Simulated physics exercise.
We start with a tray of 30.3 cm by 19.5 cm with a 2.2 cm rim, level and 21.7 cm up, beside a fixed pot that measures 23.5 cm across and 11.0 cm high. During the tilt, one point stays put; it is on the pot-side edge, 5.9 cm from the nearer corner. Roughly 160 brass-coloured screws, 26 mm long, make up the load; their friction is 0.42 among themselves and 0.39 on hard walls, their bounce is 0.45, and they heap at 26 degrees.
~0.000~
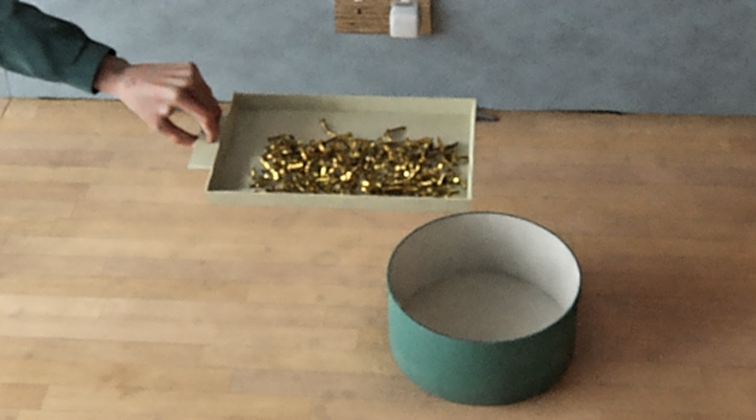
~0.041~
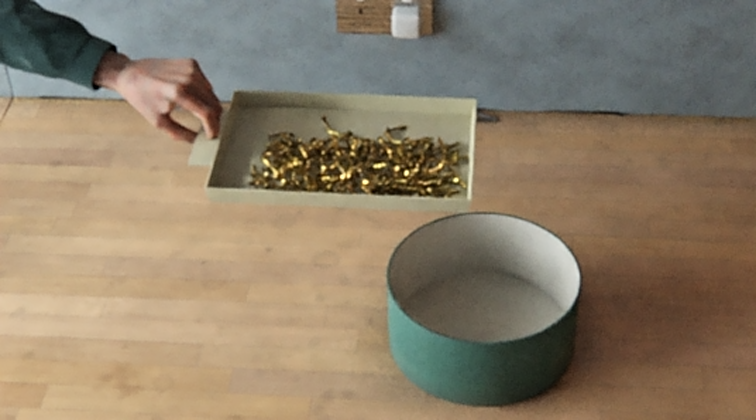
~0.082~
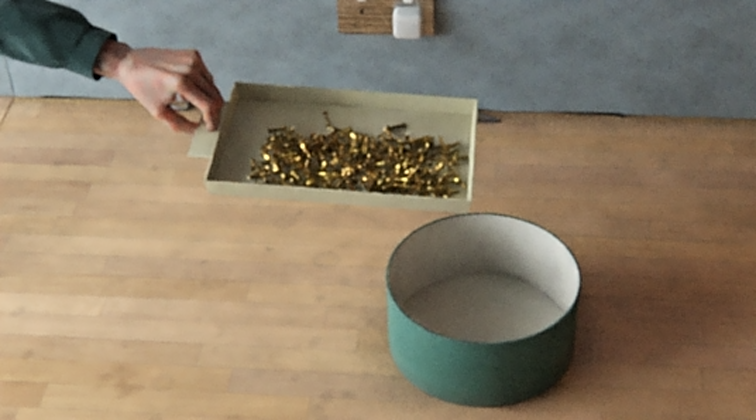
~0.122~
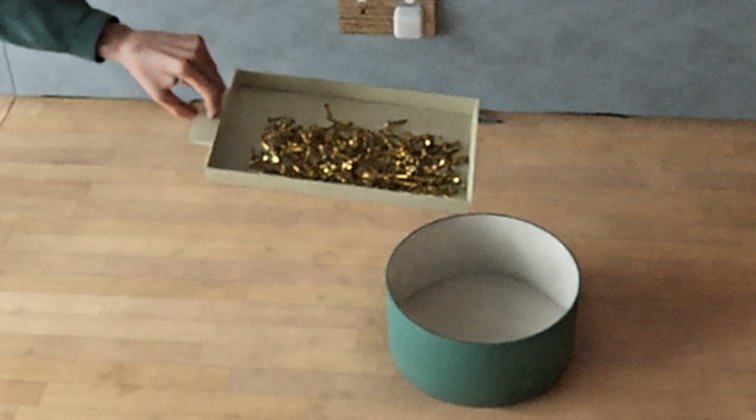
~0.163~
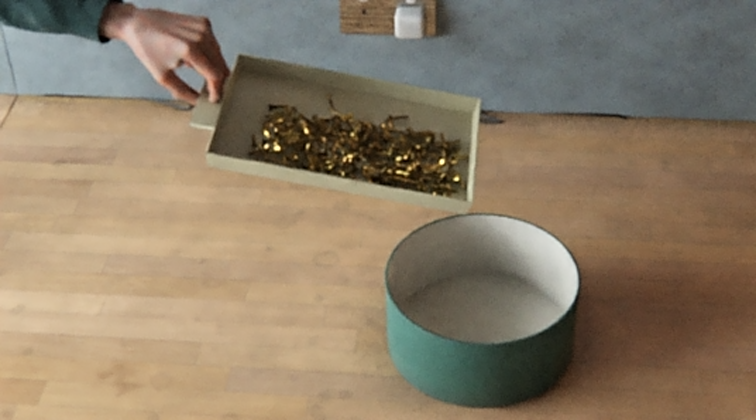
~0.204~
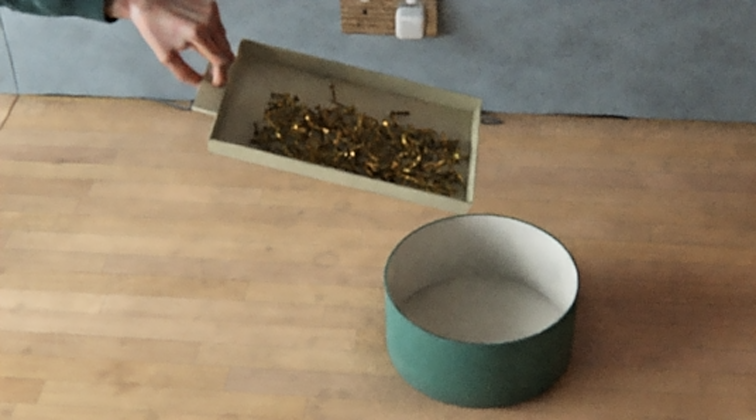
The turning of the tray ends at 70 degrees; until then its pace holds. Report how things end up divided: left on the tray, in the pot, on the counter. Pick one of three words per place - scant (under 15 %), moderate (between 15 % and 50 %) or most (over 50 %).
My call is tray: Moderate, pot: Most, counter: Scant.
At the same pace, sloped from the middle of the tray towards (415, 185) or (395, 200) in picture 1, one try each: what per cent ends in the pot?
Approximately 80 percent, then 75 percent.
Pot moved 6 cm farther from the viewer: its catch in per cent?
Share in pot: Approx. 65 %.
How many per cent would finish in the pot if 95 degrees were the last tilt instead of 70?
In that case it comes to about 90 in a hundred.
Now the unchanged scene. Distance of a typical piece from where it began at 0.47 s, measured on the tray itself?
About 3 cm.
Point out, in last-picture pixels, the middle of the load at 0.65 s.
Close to pixel (468, 161).
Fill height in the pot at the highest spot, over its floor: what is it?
I'd put it at close to 2.0 centimetres.
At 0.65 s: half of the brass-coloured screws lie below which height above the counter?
Some 24 cm.
After 0.47 s, tilt 42 degrees; the tray holds 100 %, the pot 0 %.
After 0.65 s, tilt 61 degrees; the tray holds 100 %, the pot 0 %.
After 0.95 s, tilt 70 degrees; the tray holds 35 %, the pot 50 %.
At rest (2.1 s), tray 30 %, pot 65 %, counter 5 %.
